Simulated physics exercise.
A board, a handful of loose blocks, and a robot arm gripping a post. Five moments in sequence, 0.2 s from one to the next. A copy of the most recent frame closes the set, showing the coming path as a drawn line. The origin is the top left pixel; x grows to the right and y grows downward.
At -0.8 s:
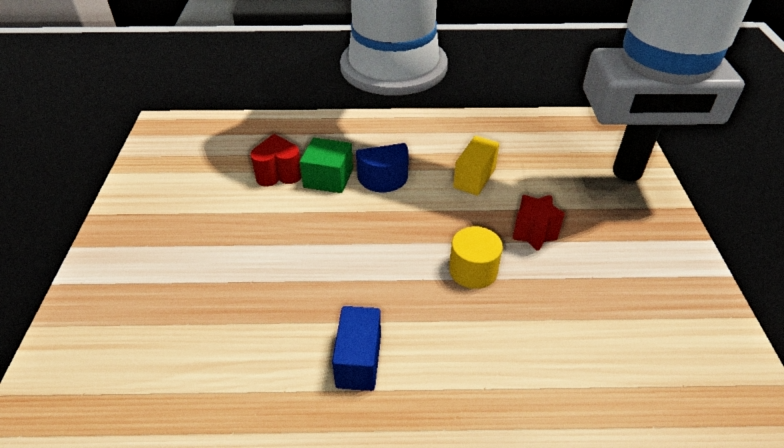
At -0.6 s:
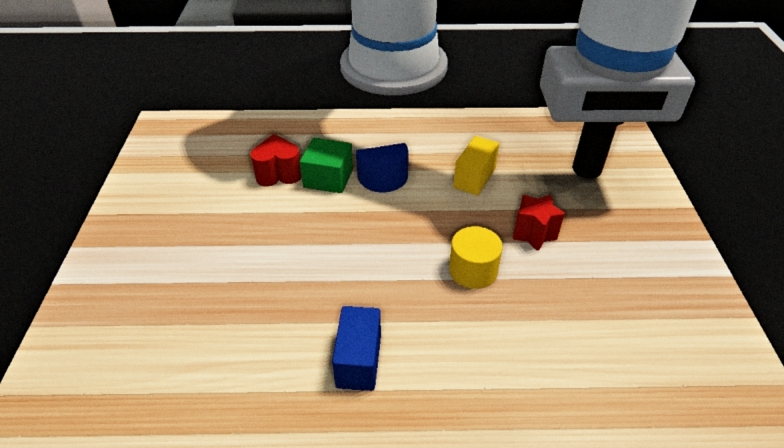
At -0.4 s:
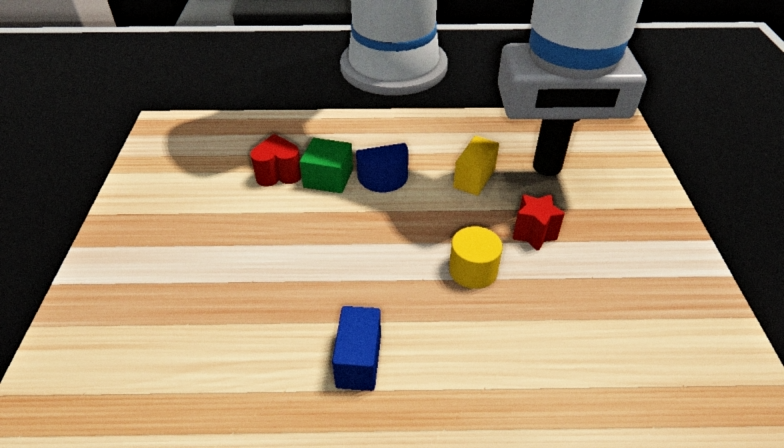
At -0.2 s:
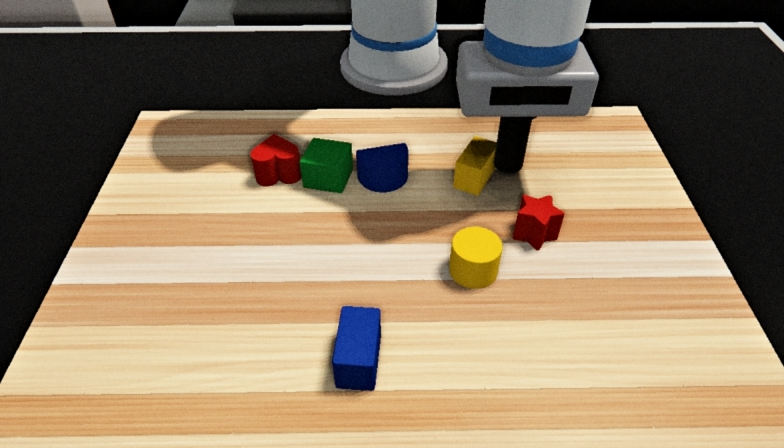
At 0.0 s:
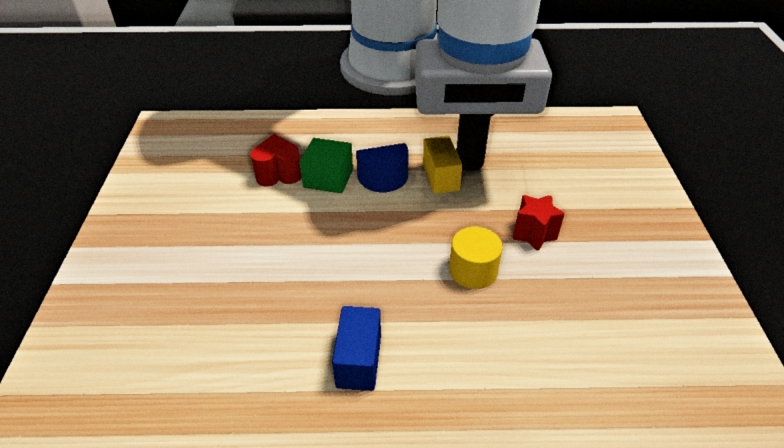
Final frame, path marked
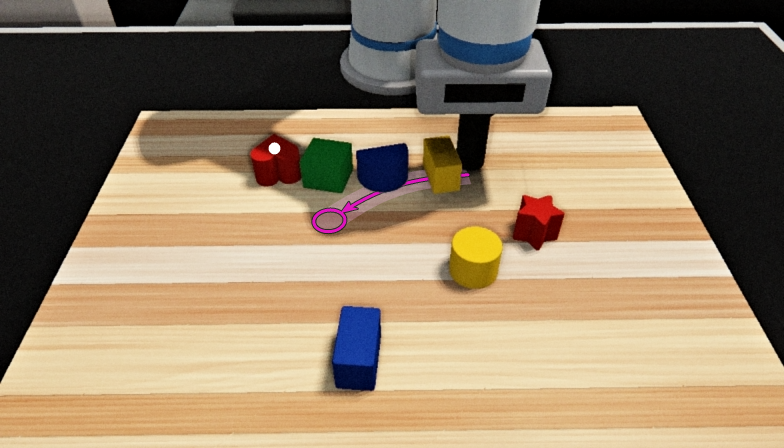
A robot arm holding a dark post slides steadily leftward along the far side of a striped wooden board, seen from above and in front by a still camera, and its post pushes the yellow rectangular block left, turning it slightly. A red block, a green block and a blue half-round block sit left of it. Nearer, a red star, yellow cylinder and blue block stay put.
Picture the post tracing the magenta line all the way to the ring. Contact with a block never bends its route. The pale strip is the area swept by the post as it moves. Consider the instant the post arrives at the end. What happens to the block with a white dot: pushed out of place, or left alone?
That block ends up displaced.
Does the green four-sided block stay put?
I'd say no.
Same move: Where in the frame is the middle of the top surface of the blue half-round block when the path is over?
It sits at (260, 184).
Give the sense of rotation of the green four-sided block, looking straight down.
It spins with the clock.
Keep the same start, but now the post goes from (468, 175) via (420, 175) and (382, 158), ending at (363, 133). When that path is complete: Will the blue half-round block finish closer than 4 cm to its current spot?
No - that is not the case.
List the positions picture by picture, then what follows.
Post tip (627, 174); block tops, red heart block (274, 148); green four-sided block (326, 151); blue half-round block (384, 154); yellow rectangular block (478, 152), in the first picture.
Post (586, 171); blocks unchanged, in the second picture.
Post (547, 168); blocks unchanged, in the third picture.
Post (508, 166); blocks unchanged, in the fourth picture.
Post (469, 164); red heart block (274, 148); green four-sided block (326, 151); blue half-round block (384, 154); yellow rectangular block (443, 150), in the fifth picture.
Path on the board, from (468, 175) via (418, 181) and (371, 196), ending at (329, 221); the dot is on the red heart block.
What follows on the original path. One third of the way, post (418, 169); red heart block (262, 146); green four-sided block (305, 155), turned 15° clockwise; blue half-round block (353, 157), turned 25° anticlockwise; yellow rectangular block (390, 151), turned 20° clockwise.
Two thirds of the way, post (370, 185); red heart block (250, 142), turned 15° clockwise; green four-sided block (288, 156), turned 35° clockwise; blue half-round block (302, 177), turned 30° anticlockwise; yellow rectangular block (339, 167).
At the end, post (328, 209); red heart block (244, 138); green four-sided block (277, 156), turned 55° clockwise; blue half-round block (260, 184); yellow rectangular block (299, 186), turned 30° clockwise.
